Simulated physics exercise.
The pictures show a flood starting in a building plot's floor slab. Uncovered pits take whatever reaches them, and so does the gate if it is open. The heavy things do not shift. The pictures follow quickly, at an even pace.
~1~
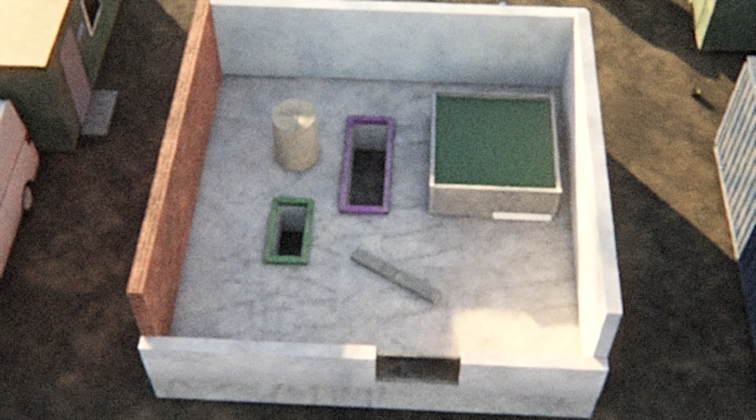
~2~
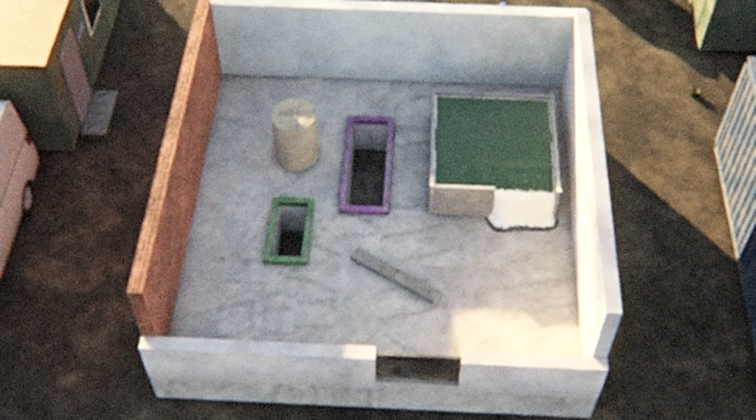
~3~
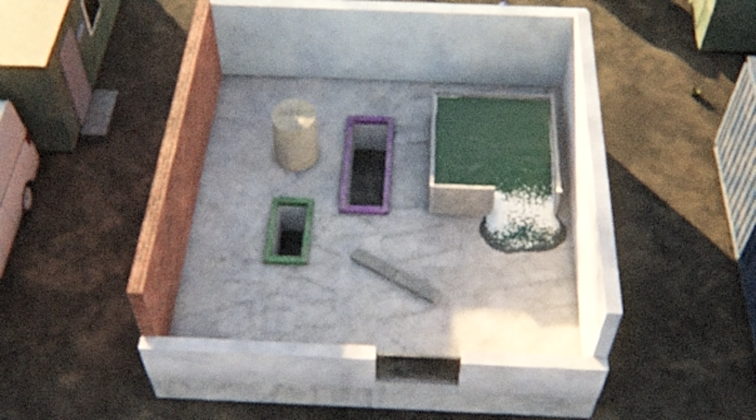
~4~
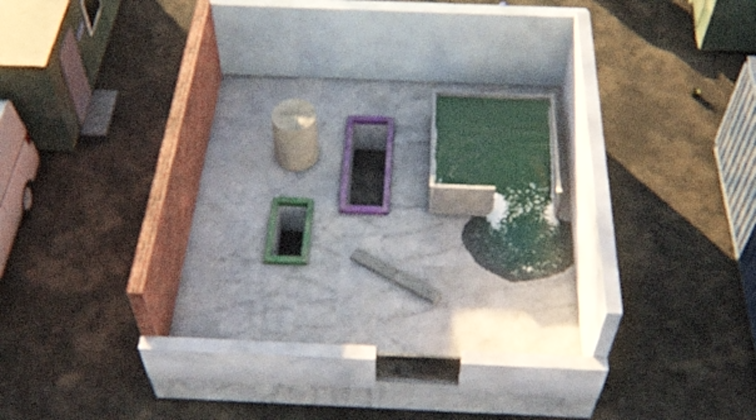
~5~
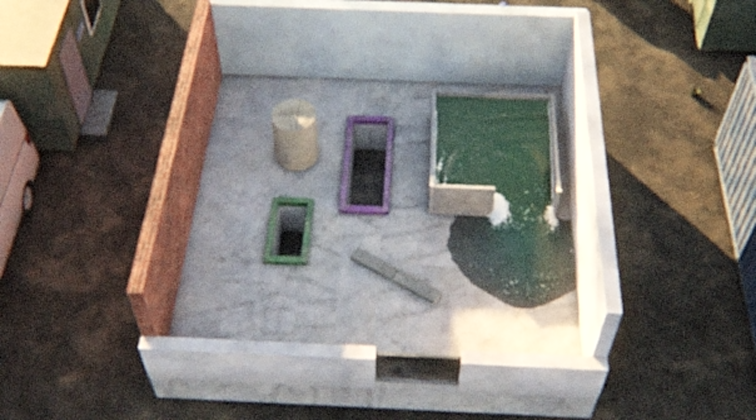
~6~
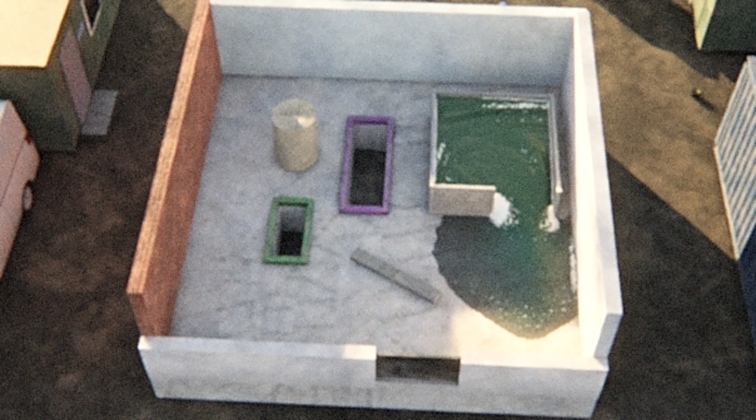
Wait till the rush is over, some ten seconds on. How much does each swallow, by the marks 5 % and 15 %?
The gate takes not even 5 %; the purple pit takes not even 5 %; the green pit takes not even 5 %.
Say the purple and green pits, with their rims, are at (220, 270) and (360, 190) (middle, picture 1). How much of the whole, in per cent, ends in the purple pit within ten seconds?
Parts in a hundred: Purple 15.
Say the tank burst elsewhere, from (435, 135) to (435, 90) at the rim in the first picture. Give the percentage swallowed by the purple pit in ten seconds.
Per cent: Purple 40.
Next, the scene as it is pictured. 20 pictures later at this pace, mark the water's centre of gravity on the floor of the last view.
Roughly at (476, 244).
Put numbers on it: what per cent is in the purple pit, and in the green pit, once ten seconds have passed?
Roughly 0 per cent, then 2 per cent.
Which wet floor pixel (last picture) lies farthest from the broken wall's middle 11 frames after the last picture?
I would point to (334, 367).
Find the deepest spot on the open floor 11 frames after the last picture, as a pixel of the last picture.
Around (558, 368).
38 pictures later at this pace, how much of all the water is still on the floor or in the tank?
About 100 per cent.
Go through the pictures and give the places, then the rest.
The tank at (494, 142) is whole and still, in the first picture.
The front is at (553, 226), out from the gap at (523, 205), in the second picture.
Water pours out at (523, 207) and has run to (499, 247), in the third picture.
Water pours out at (523, 208) and has run to (513, 277), in the fourth picture.
The front is at (513, 303), out from the gap at (523, 208), in the fifth picture.
The front is at (539, 333), out from the gap at (523, 207), in the sixth picture.
A moment on, water covers 20 % of the floor; the gate 0 %, the purple pit 0 %, the green pit 0 %.
Next, water covers 25 % of the floor; the gate 0 %, the purple pit 0 %, the green pit 0 %.
Then, water covers 45 % of the floor; the gate 0 %, the purple pit 0 %, the green pit 0 %.
Later, water covers 75 % of the floor; the gate 0 %, the purple pit 0 %, the green pit 1 %.
In the end, water covers 95 % of the floor; the gate 0 %, the purple pit 0 %, the green pit 1 %.
